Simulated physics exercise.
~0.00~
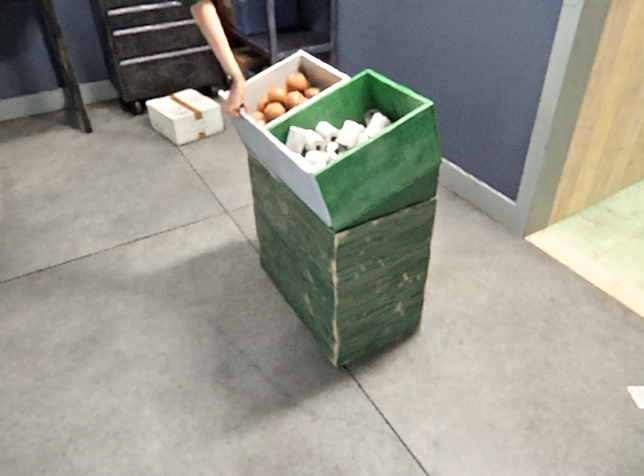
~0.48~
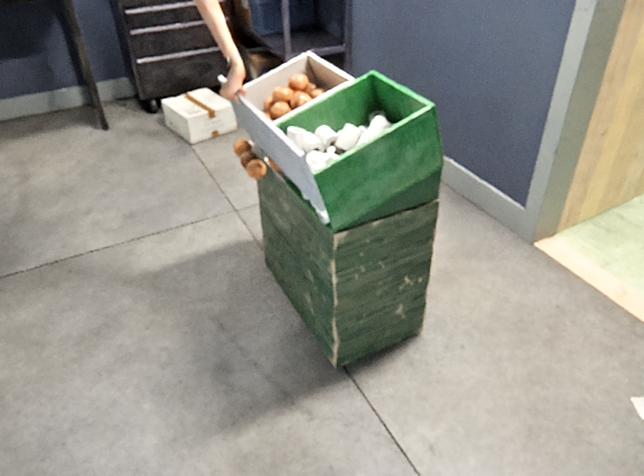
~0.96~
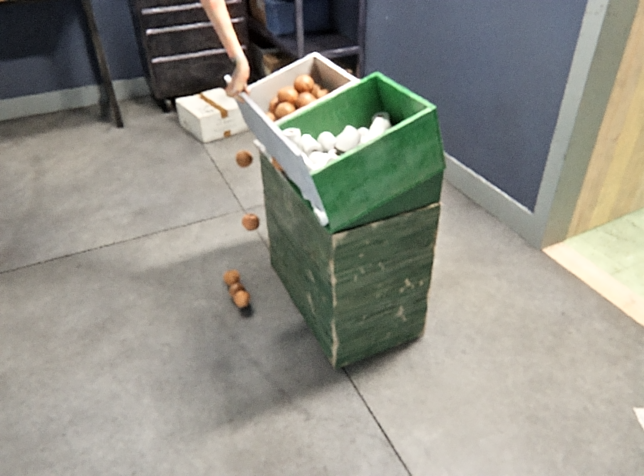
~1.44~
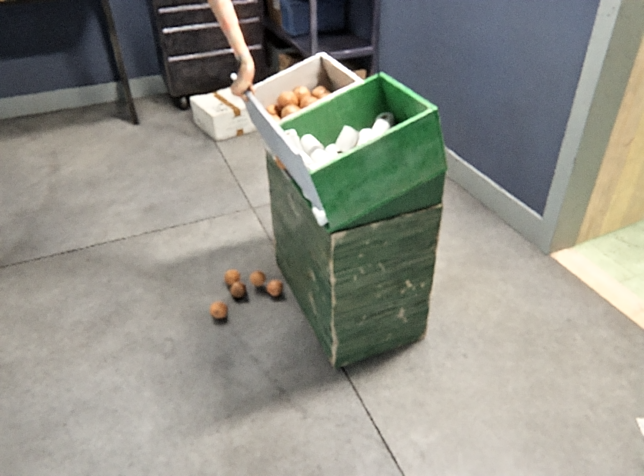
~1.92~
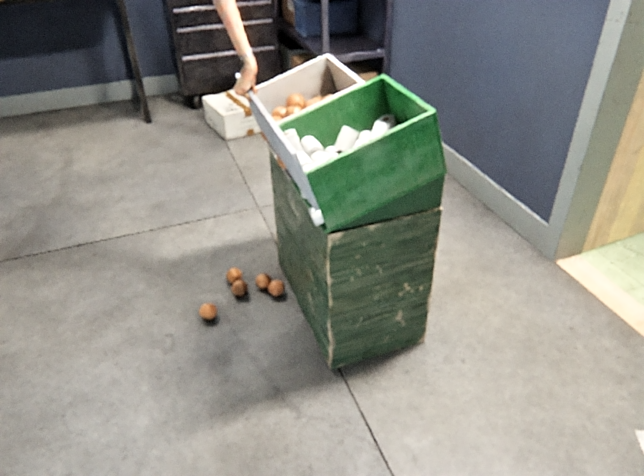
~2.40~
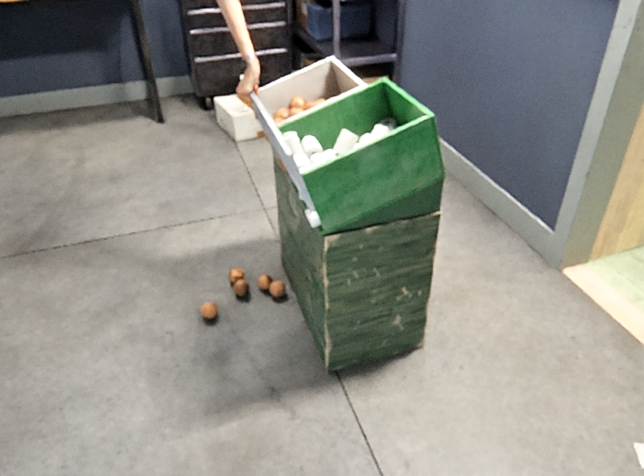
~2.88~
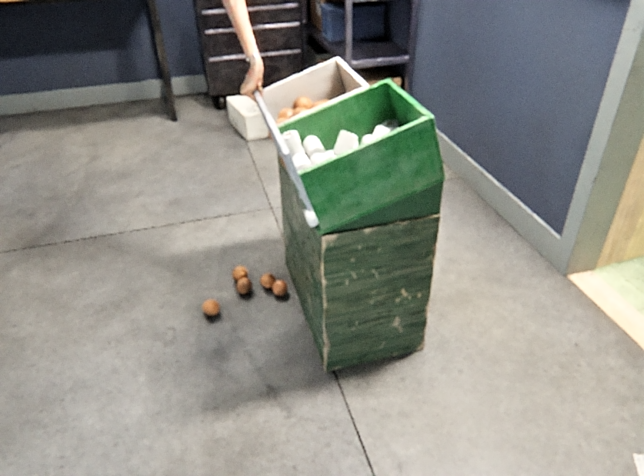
A pale gate at the front of two side-by-side hoppers is lifted slightly by a hand, and several round brown pieces drop from the white hopper to the floor, where five come to rest, while the white rolls stay in the green hopper.
